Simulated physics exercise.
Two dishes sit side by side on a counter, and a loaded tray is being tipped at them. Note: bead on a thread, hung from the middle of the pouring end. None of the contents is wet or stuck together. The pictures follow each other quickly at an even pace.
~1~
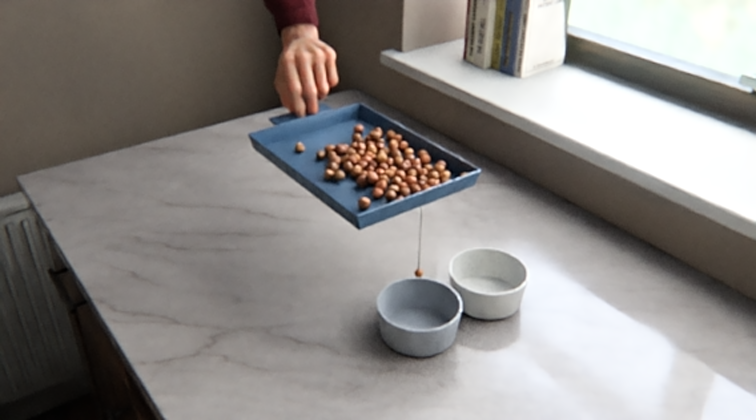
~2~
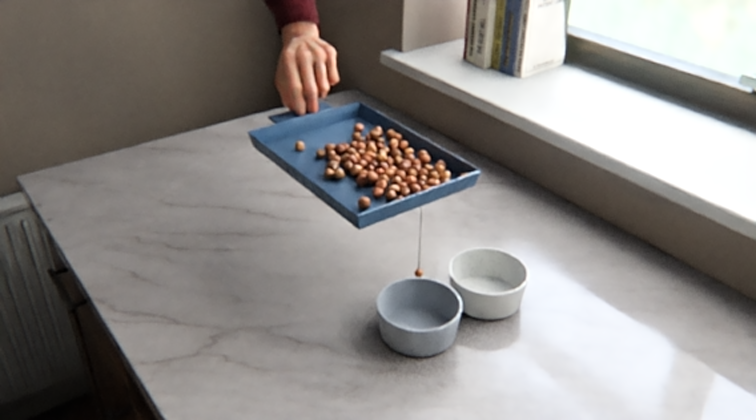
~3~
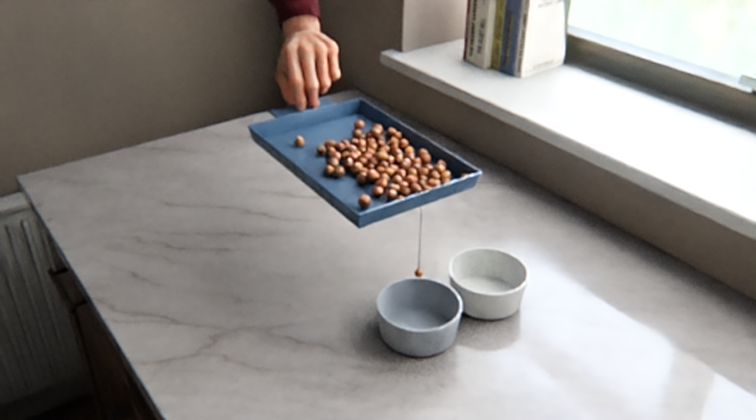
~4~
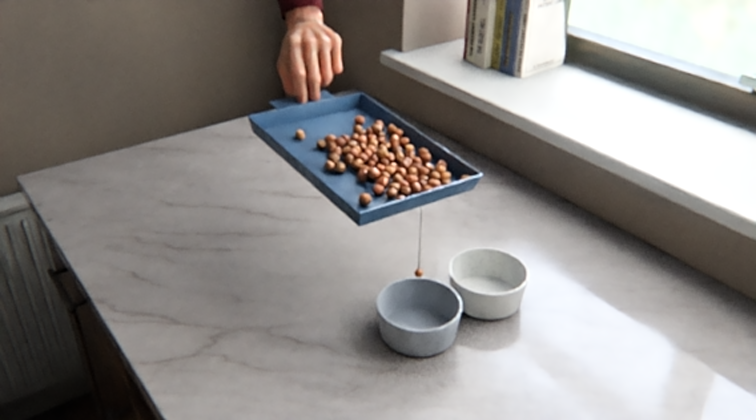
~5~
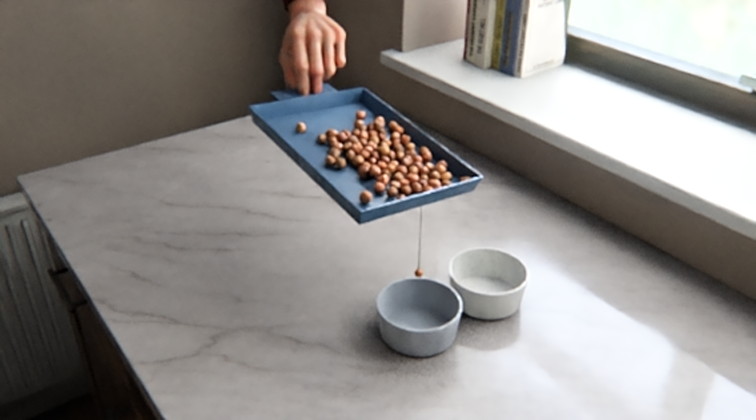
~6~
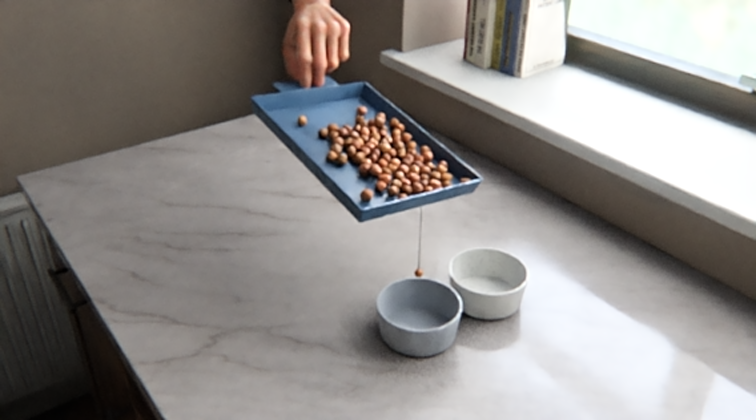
A blue tray of hazelnuts, held by a hand, tilts slightly above two small bowls.
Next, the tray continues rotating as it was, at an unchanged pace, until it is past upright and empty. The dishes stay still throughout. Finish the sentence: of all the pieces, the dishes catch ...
... most of them.
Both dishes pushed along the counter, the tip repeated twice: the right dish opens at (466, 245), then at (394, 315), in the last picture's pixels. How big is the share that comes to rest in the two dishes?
About 40 and 0 per cent respectively.
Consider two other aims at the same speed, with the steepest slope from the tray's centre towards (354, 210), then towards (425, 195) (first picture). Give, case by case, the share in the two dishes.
The first comes to 30 %, while the second comes to 50 %.
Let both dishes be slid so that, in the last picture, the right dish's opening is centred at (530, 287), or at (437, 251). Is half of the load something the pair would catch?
In the first position shy of half, in the second shy of half.
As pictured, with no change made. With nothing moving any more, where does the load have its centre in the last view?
Centre at rest, last view: Approx. (486, 292).
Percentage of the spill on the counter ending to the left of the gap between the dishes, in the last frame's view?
Near 30 in a hundred.
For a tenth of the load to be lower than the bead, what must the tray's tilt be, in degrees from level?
Approx. reading: About 100°.
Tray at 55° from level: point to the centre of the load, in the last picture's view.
Centre estimate: (424, 147).
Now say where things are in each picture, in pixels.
The first picture shows corners of the pouring end at (359, 213) and (475, 170), level; middle of the load at (388, 163), hazelnuts; left dish at (446, 337); right dish at (515, 301); bead on its thread at (419, 273).
The second picture shows corners of the pouring end at (359, 213) and (476, 170), level; middle of the load at (388, 163).
The third picture shows corners of the pouring end at (360, 211) and (476, 171), tipped barely, lowest at the right corner; middle of the load at (389, 161).
The fourth picture shows corners of the pouring end at (361, 210) and (477, 173), tipped a little, lowest at the right corner; middle of the load at (389, 159).
The fifth picture shows corners of the pouring end at (362, 208) and (477, 176), tipped a little, lowest at the right corner; middle of the load at (390, 156).
The sixth picture shows corners of the pouring end at (364, 207) and (478, 178), tipped a little, lowest at the right corner; middle of the load at (391, 154); left dish at (446, 337); right dish at (515, 301).
Soon after the last picture, tray tipped steeply; all on the tray.
A little later, tray tipped right over; nearly all on the tray; a stray few in the right dish; a stray few outside both; a stray few in the air.
Later still, tray tipped past a quarter turn; a stray few in the left dish; about two thirds in the right dish; about a third outside both.
At rest, tray tipped past a quarter turn; a stray few in the left dish; about two thirds in the right dish; about a third outside both.
